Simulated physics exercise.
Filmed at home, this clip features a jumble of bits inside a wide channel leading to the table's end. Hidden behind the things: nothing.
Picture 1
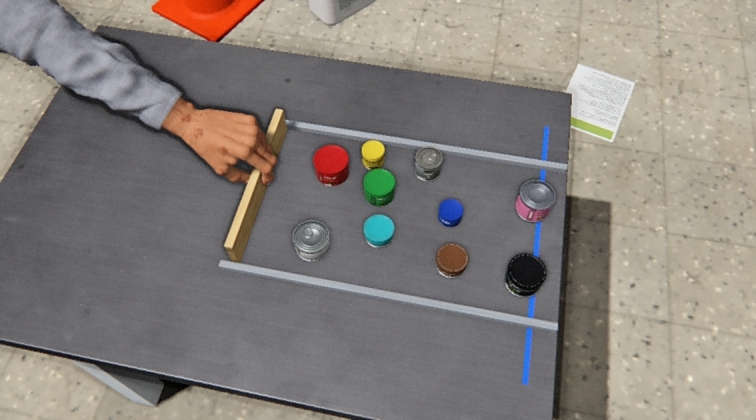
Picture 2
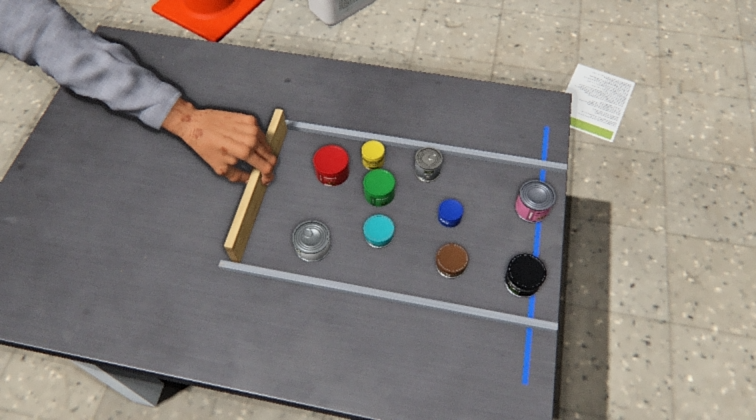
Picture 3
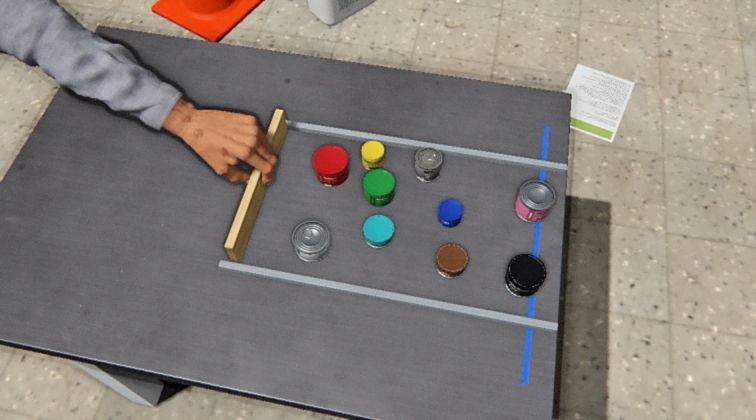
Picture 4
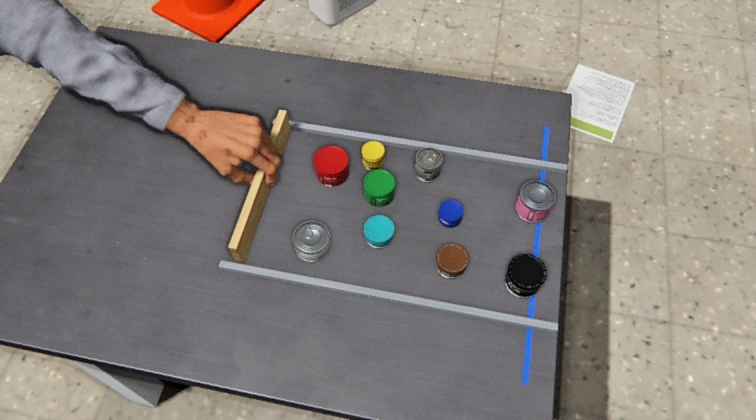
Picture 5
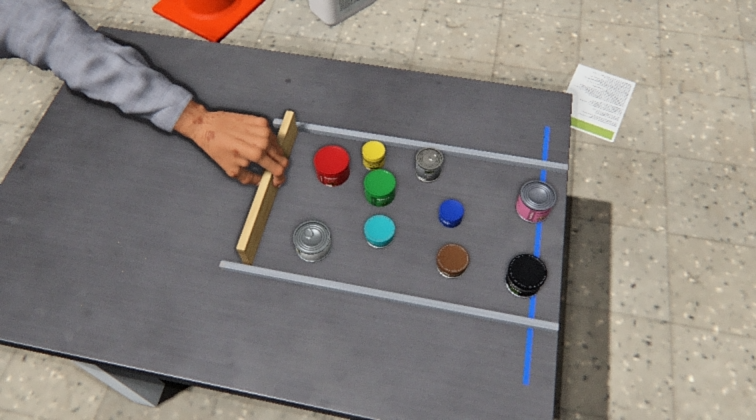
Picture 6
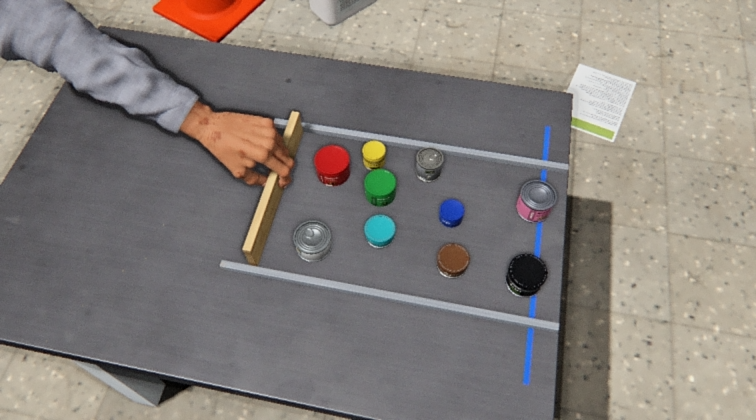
On a dark tabletop, a hand slowly sliding a wooden board rightward between two rails towards colourful pots and tins, which stay almost still.
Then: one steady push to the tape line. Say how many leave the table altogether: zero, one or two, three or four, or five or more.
I reckon the number that spills over the end lands at five or more.
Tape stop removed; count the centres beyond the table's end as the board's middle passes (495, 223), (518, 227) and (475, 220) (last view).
Place by place, 1, 2 and 0.
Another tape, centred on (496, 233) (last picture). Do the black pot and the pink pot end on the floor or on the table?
Black pot - gone; pink pot - safe.
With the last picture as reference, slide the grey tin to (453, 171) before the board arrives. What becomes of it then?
From that start, the object then does not stay.
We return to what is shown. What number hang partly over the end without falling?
Counting them gives 4.
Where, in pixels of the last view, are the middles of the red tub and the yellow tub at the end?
Red tub at (561, 200), yellow tub at (556, 176).
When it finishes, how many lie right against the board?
It adds up to 5.
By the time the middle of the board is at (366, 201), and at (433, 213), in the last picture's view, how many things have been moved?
I count 5 first and 8 after.
Soon after, none off yet; pink pot at rest near (536, 202); black pot at rest near (526, 276); brown tin at rest near (453, 261).
Then, none off yet; pink pot at rest near (536, 202); black pot at rest near (526, 276); brown tin moved a little near (466, 262).
Further on, none off yet; pink pot moved a little near (548, 204); black pot moved about its own width near (564, 281); brown tin moved well along near (532, 265).
At rest, the number that fall off is five or more; fallen, grey tin, blue tub, brown tin, black pot and pink pot.
